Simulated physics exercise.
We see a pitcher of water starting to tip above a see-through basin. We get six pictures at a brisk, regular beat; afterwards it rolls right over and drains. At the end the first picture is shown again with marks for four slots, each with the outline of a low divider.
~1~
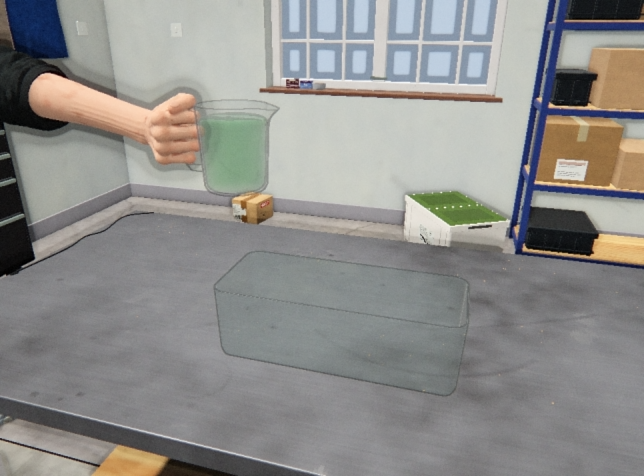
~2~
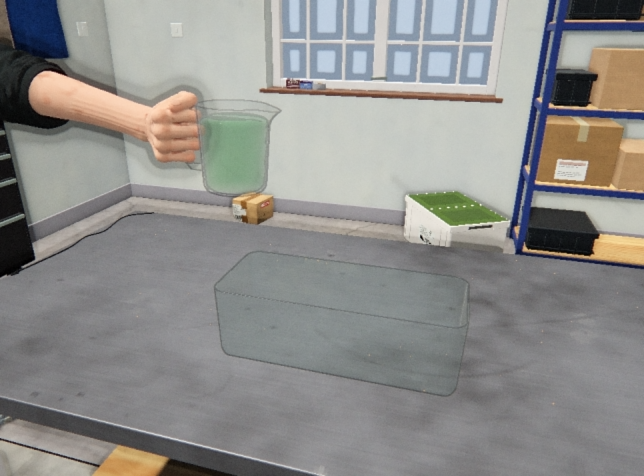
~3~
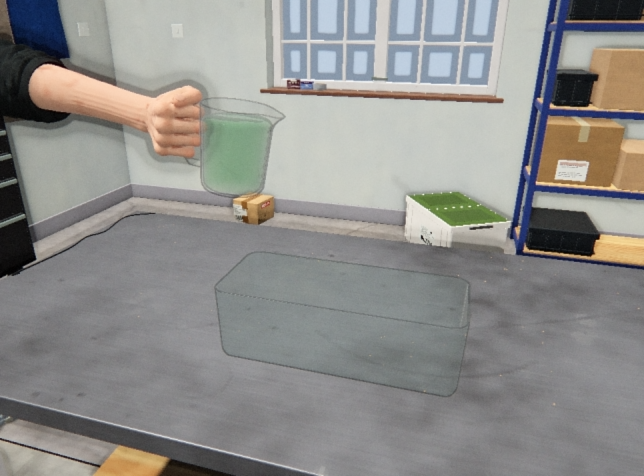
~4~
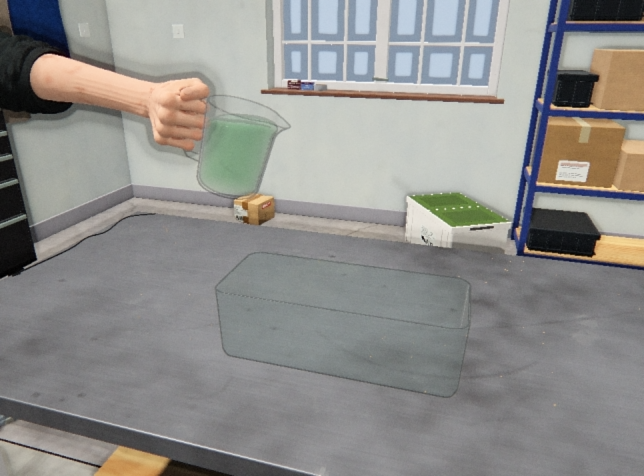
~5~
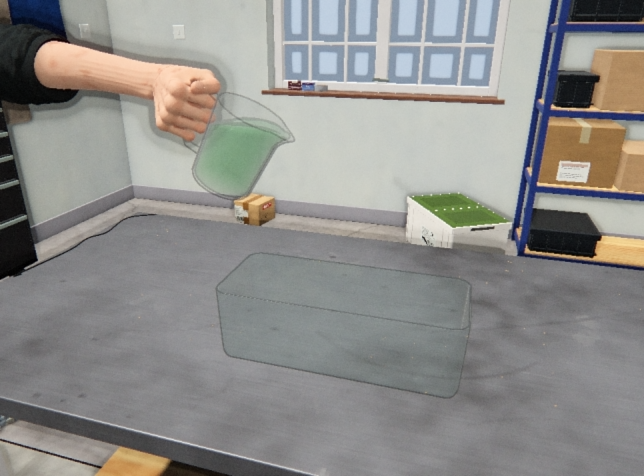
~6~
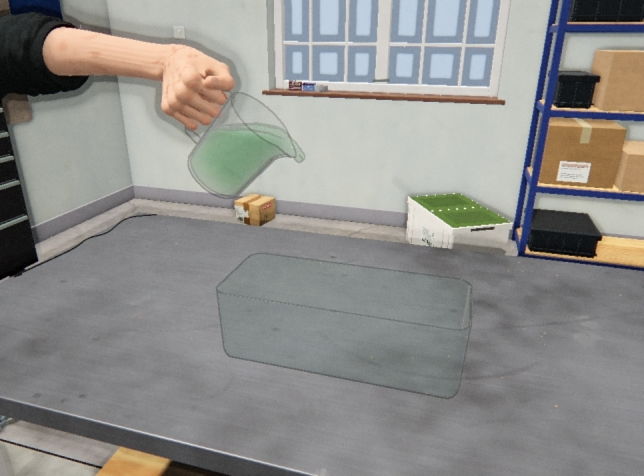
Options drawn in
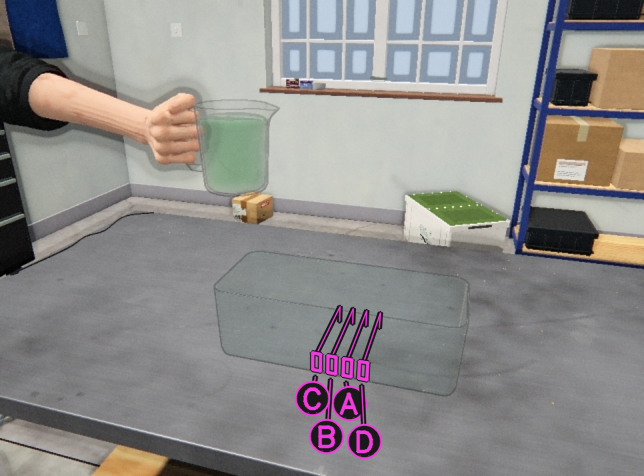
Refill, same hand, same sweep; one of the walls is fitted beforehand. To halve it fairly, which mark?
Choose C.
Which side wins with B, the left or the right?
The left side.
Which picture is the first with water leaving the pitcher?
Picture 6.
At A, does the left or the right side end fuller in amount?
The left side.
On the marked copy, A at (345, 382); B at (330, 379); C at (315, 376); D at (361, 385).
Choosing A, about 80 % ends left of the wall and 11 % right of it; 8 % is lost outside.
Choosing B, about 67 % ends left of the wall and 22 % right of it; 11 % is lost outside.
Choosing C, about 51 % ends left of the wall and 44 % right of it; 4 % is lost outside.
Choosing D, about 79 % ends left of the wall and 16 % right of it; 6 % is lost outside.
